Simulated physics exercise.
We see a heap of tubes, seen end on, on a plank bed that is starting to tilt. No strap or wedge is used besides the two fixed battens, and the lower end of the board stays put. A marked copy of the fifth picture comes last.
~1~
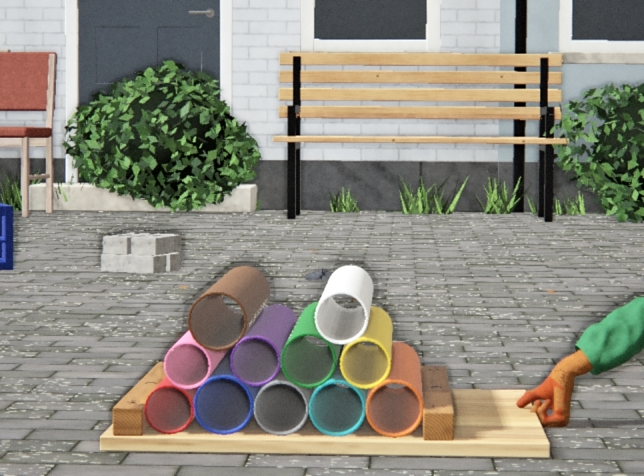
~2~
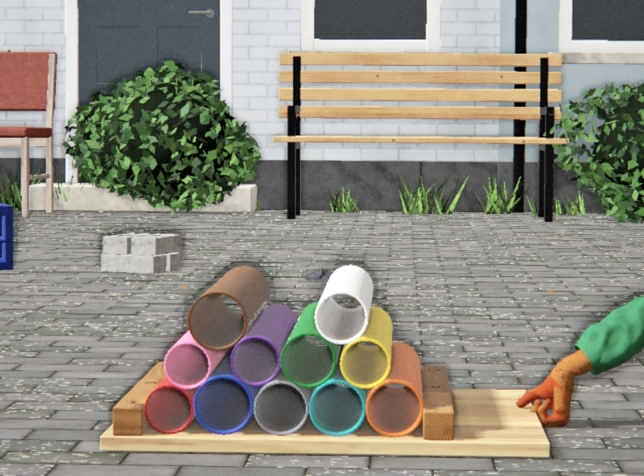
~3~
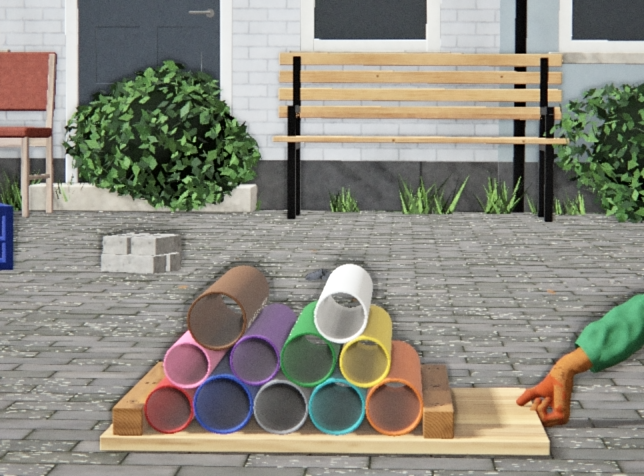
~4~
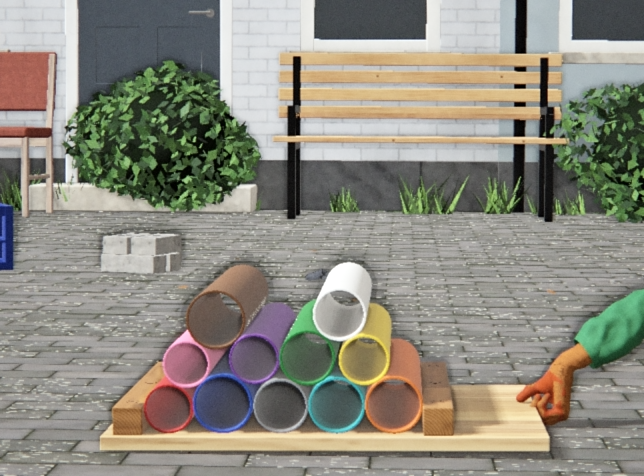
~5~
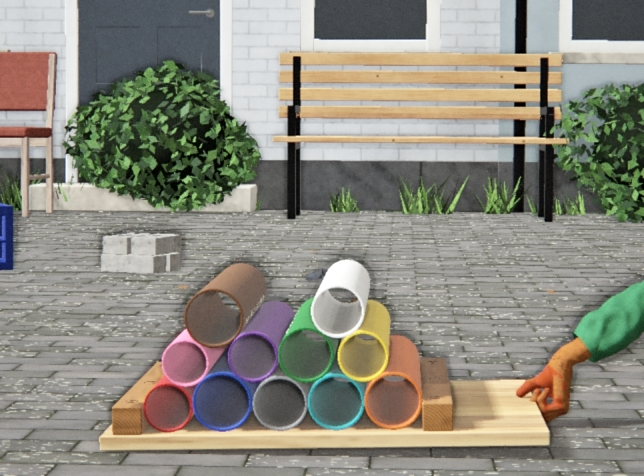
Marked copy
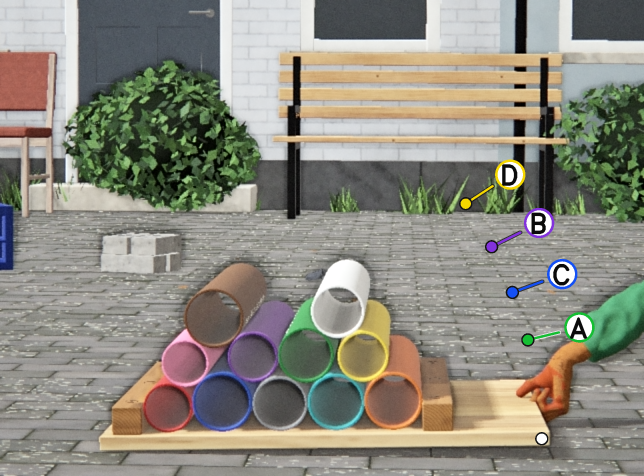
Stacked colourful tubes resting on a wooden plank as a gloved hand at the right end tilts it very slightly.
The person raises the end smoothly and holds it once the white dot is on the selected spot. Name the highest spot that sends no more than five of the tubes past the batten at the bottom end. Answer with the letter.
The last mark within the limit is B.
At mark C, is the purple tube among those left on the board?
Yes, with C.
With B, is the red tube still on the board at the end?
Yes, with B.
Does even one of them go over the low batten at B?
Yes.
On the marked copy, A at (528, 340); B at (492, 247); C at (513, 292); D at (466, 204); the white dot at (542, 439).
Following B. Soon after the start, board at 16°.
Later, board at 27°.
In the end, board at 27°, two over the low batten (pink, brown).
As for the rest, A two over the low batten (pink, brown); C two over the low batten (pink, brown); D six over the low batten.
